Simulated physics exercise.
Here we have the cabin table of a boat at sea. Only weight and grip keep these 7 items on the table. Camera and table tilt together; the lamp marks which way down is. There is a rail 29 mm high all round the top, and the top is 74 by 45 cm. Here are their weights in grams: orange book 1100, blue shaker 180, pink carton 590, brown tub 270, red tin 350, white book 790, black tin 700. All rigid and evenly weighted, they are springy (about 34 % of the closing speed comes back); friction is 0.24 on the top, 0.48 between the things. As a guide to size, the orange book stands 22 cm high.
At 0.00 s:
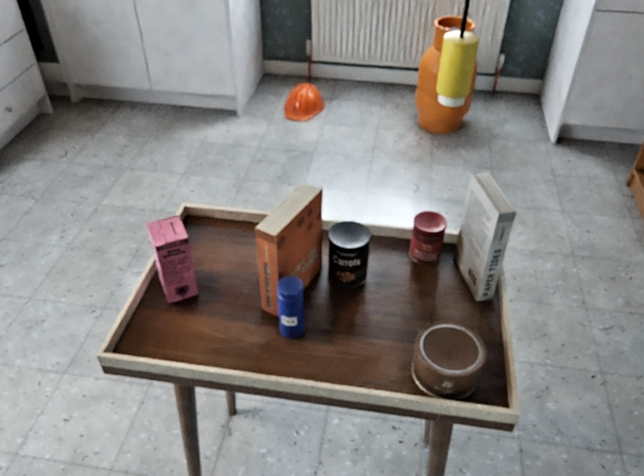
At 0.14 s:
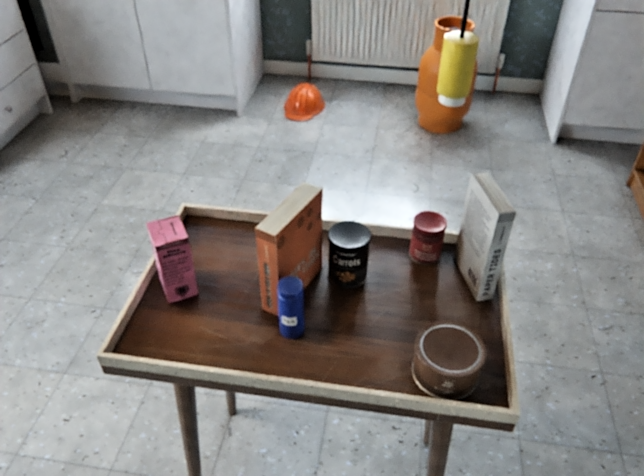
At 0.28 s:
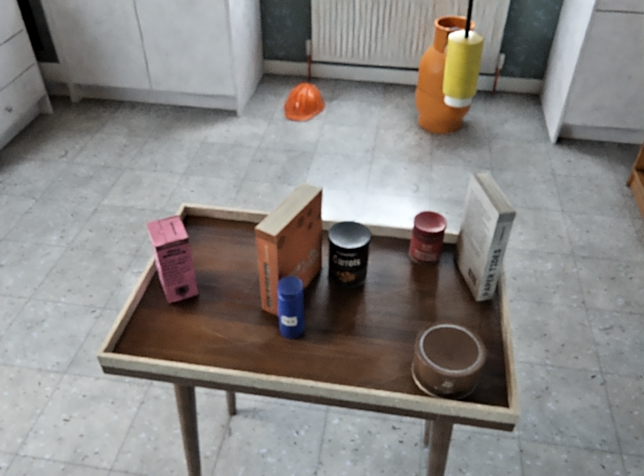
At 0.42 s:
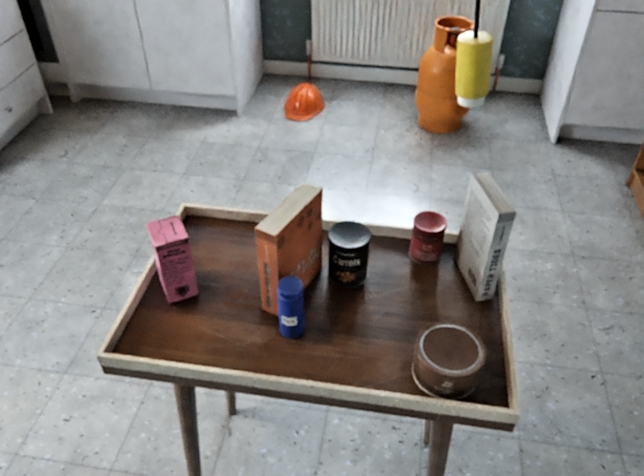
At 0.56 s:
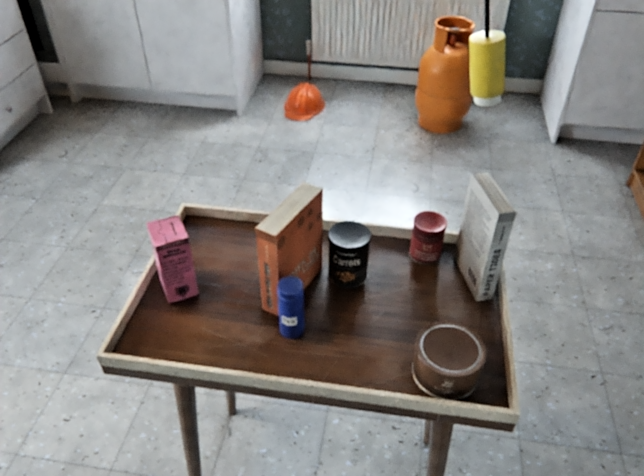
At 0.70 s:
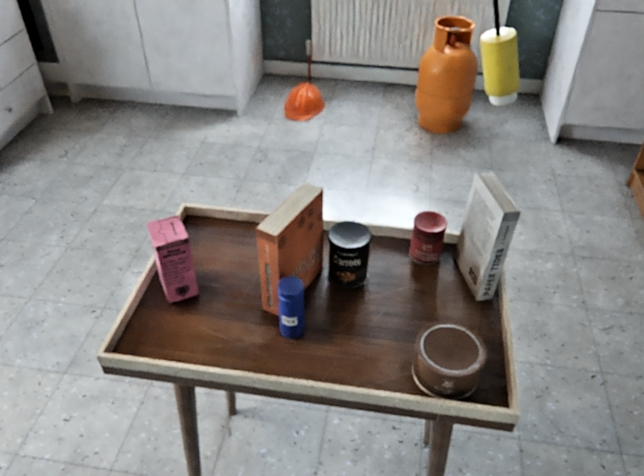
At first a yellow cylinder hangs in front of an orange gas bottle, beyond a wooden table holding books, tins, a carton and a tub. The cylinder then swings steadily to the right, clearing the bottle, while the items on the tabletop show hardly any movement.
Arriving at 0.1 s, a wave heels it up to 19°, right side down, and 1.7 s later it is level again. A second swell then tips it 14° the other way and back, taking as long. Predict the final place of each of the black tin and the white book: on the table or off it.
Final places: Black tin on the table; white book off the table.
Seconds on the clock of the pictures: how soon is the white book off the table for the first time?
About 0.9 seconds.
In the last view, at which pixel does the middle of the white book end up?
It finishes at roughly (587, 364).
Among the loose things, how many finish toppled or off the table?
The answer is 3.
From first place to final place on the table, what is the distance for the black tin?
About 27 cm.
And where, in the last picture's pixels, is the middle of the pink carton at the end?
It ends up near (279, 272).
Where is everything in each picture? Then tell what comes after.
In the first frame, boat level; black tin (349, 255); white book (482, 237).
In the second frame, boat level; pink carton (173, 260); brown tub (448, 360).
In the third frame, floor tilted 2°, right side down; red tin (427, 238); orange book (292, 250).
In the fourth frame, floor tilted 6°, right side down; blue shaker (291, 308); pink carton (173, 260).
In the fifth frame, floor tilted 11°, right side down; brown tub (448, 360); red tin (428, 238).
In the sixth frame, floor tilted 15°, right side down; black tin (349, 255); white book (484, 237).
After 1.00 s, floor tilted 19°, right side down; white book now off the table; black tin moved 4 cm near (365, 257); orange book 10° off its base.
After 1.20 s, floor tilted 15°, right side down; black tin moved 13 cm near (412, 261); orange book 55° off its base; blue shaker 51° off its base.
After 1.40 s, floor tilted 9°, right side down; black tin moved 28 cm near (480, 265); orange book on its side; blue shaker on its side.
After 1.70 s, boat level; black tin moved 28 cm near (481, 268); orange book on its side; blue shaker on its side.
In the end (4.0 s), off the table, white book; toppled on the table, orange book and blue shaker; not toppled but over 5 cm from the start, pink carton, red tin and black tin; the last one under 5 cm from the start. In the last view, black tin near (478, 268), white book near (587, 364).
